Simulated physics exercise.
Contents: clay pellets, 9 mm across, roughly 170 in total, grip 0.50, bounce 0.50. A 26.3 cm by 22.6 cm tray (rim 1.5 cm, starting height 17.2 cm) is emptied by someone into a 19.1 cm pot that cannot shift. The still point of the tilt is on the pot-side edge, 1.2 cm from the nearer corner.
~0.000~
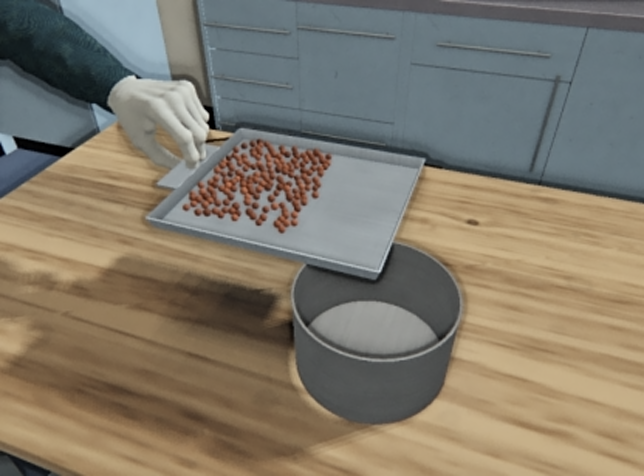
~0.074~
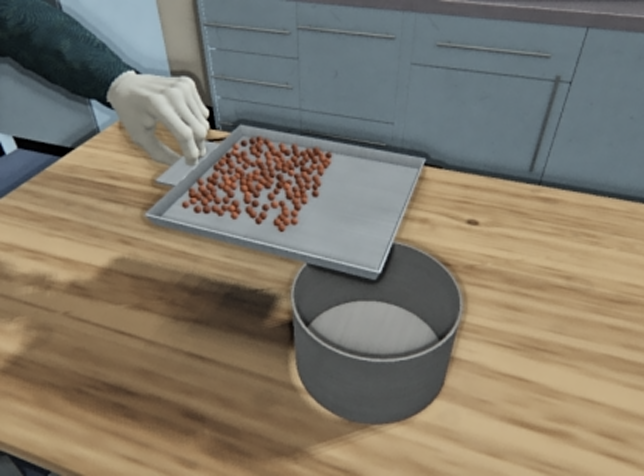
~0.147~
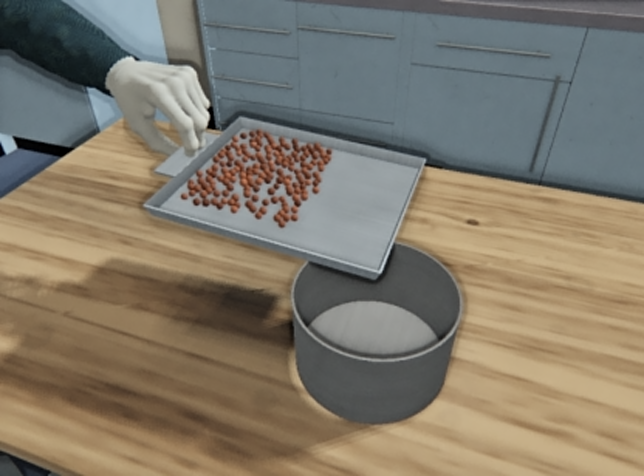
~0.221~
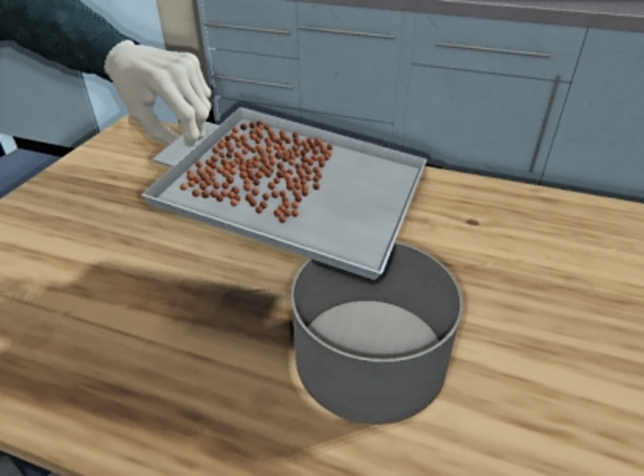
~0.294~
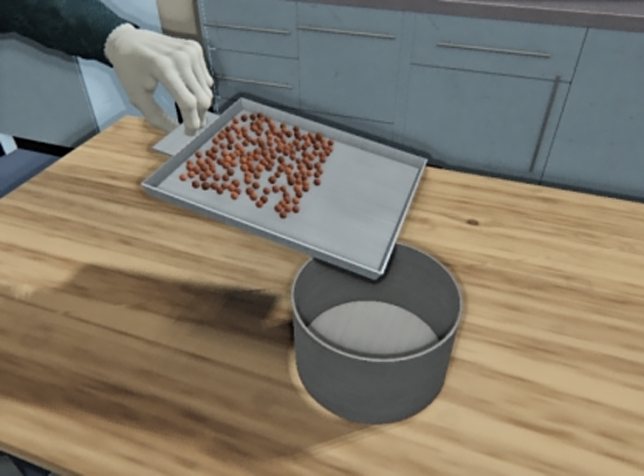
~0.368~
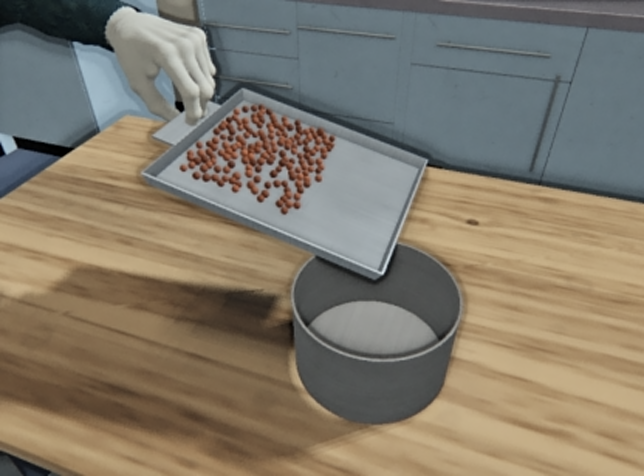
A flat metal tray scattered with small reddish-brown pellets starts out nearly level above a wooden table, its near right corner over a round grey pot. A white-gloved hand at the left raises the far side steadily, so the tray slopes toward the pot while the pellets keep their places on it.
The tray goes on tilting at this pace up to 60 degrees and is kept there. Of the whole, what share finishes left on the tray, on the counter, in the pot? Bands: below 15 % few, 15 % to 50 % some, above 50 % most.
Result: Tray: Most, counter: Few, pot: Few.
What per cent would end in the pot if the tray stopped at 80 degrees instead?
About 35 in a hundred would end up in the pot.
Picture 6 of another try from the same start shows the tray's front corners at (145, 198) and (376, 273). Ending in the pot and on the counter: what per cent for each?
Pot 5, counter 5.
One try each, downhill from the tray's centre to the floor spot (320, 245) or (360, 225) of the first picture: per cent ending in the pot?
I'd put it at roughly 5 per cent for the first tilt and roughly 5 per cent for the second.
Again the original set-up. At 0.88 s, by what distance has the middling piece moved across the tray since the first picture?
Around 15 centimetres.
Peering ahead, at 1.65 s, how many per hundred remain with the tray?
Close to 100 in a hundred parts of the load.
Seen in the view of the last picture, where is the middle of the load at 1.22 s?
(398, 197), roughly.
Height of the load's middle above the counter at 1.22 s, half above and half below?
Around 20 cm up.
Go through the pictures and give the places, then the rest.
Tray tilt 0 degrees, front corners at (152, 216) and (376, 268); middle of the pieces at (267, 180); pot at (376, 292), in the first frame.
Tray tilt 1 degrees, front corners at (151, 213) and (376, 268); middle of the pieces at (267, 178), in the second frame.
Tray tilt 4 degrees, front corners at (150, 204) and (377, 268), lowest corner right front; middle of the pieces at (266, 172), in the third frame.
Tray tilt 7 degrees, front corners at (149, 193) and (378, 268), lowest corner right front; middle of the pieces at (267, 165), in the fourth frame.
Tray tilt 10 degrees, front corners at (148, 183) and (378, 269), lowest corner right front; middle of the pieces at (267, 159), in the fifth frame.
Tray tilt 13 degrees, front corners at (148, 172) and (379, 269), lowest corner right front; middle of the pieces at (269, 152); pot at (376, 292). Its pace works out near 45 degrees a second, in the sixth frame.
Then, at 0.88 s, tilt 36 degrees; the tray holds 100 %, the pot 0 %.
After 1.22 s, tilt 50 degrees; the tray holds 100 %, the pot 0 %.
After 1.65 s, tilt 60 degrees; the tray holds 100 %, the pot 0 %.
In the end, at 2.4 s, tray 95 %, counter 0 %, pot 0 %.
